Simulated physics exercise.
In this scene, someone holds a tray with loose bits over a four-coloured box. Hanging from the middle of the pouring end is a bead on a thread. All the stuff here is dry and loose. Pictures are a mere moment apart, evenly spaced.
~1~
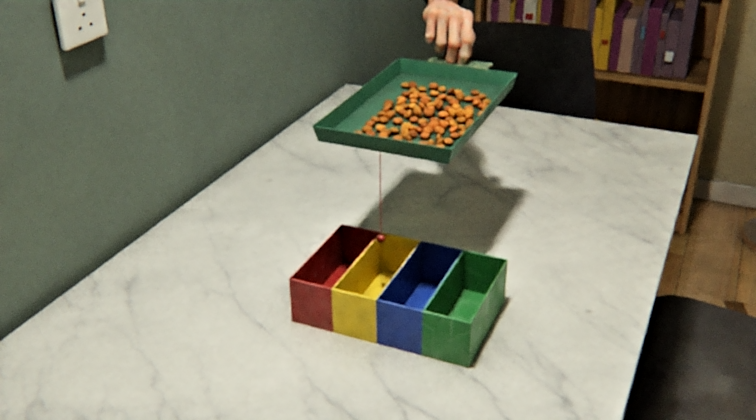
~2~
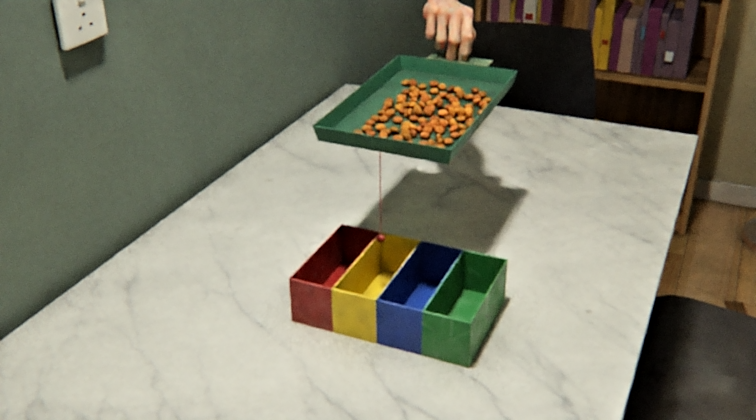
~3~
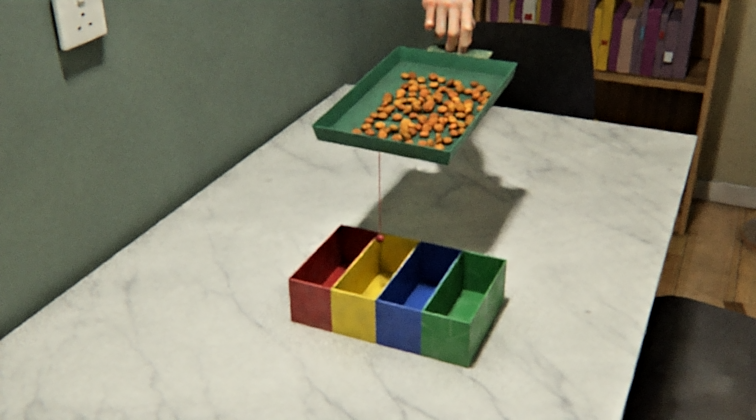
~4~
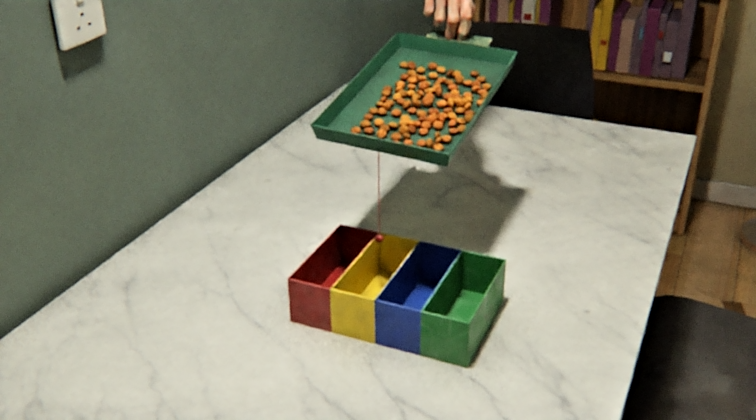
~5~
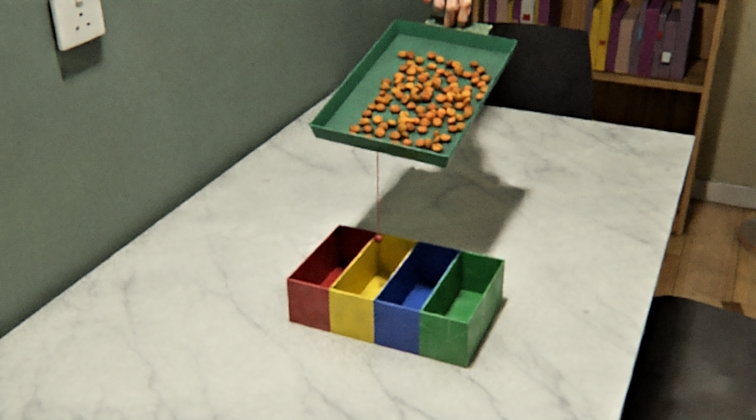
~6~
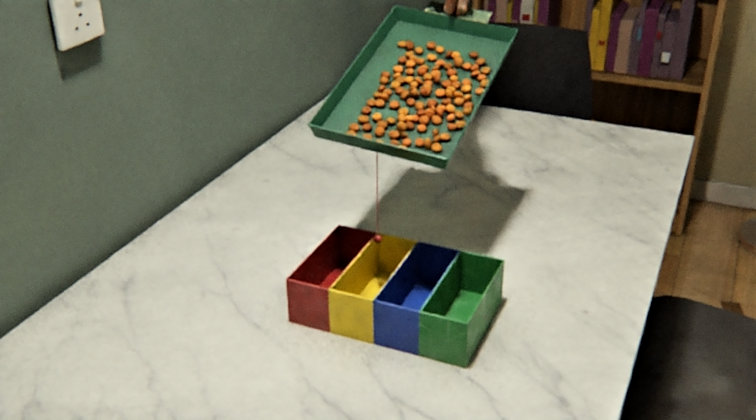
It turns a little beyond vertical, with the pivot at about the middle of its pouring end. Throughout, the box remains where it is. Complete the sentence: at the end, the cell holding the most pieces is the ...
... Blue cell.
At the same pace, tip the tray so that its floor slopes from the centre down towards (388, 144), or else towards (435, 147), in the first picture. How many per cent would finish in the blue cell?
30 % and 80 %, roughly.
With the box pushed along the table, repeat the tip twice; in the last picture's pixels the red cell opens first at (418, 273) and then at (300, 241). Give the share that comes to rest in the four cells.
Try 1: Some 70 %; try 2: Some 90 %.
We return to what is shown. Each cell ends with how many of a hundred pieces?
The red cell gets about 0, the yellow cell about 20, the blue cell about 60 and the green cell about 10.
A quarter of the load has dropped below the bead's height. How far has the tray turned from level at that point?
It is at around 90 degrees by then.
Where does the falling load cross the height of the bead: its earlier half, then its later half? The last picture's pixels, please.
I'd say around (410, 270) at first, then around (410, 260).
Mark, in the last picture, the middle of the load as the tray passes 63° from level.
Somewhere about (412, 138).
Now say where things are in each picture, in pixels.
Corners of the pouring end at (318, 125) and (449, 147), level; middle of the load at (429, 112), bits of cat kibble; bead on its thread at (381, 239); red cell at (311, 301); yellow cell at (355, 312); blue cell at (399, 323); green cell at (446, 335), in the first frame.
Corners of the pouring end at (318, 125) and (449, 147), level; middle of the load at (429, 111), in the second frame.
Corners of the pouring end at (317, 124) and (448, 149), tipped barely, lowest at the right corner; middle of the load at (428, 107), in the third frame.
Corners of the pouring end at (316, 124) and (447, 151), tipped a little, lowest at the right corner; middle of the load at (427, 102), in the fourth frame.
Corners of the pouring end at (314, 123) and (446, 153), tipped a little, lowest at the right corner; middle of the load at (426, 96), in the fifth frame.
Corners of the pouring end at (313, 123) and (445, 156), tipped clearly, lowest at the right corner; middle of the load at (425, 91); red cell at (308, 301); yellow cell at (351, 312); blue cell at (396, 324); green cell at (443, 335), in the sixth frame.
Soon, tray tipped steeply; nearly all on the tray; a stray few falling or outside the box.
A while on, tray tipped past a quarter turn; about a quarter on the tray; about a quarter in the blue cell; a small part in the yellow cell; a small part in the green cell; about a quarter falling or outside the box.
Towards the end, tray tipped past a quarter turn; about two thirds in the blue cell; about a quarter in the yellow cell; a small part in the green cell; a small part in the red cell.
Finally, tray tipped past a quarter turn; about two thirds in the blue cell; about a quarter in the yellow cell; a small part in the green cell; a small part in the red cell.
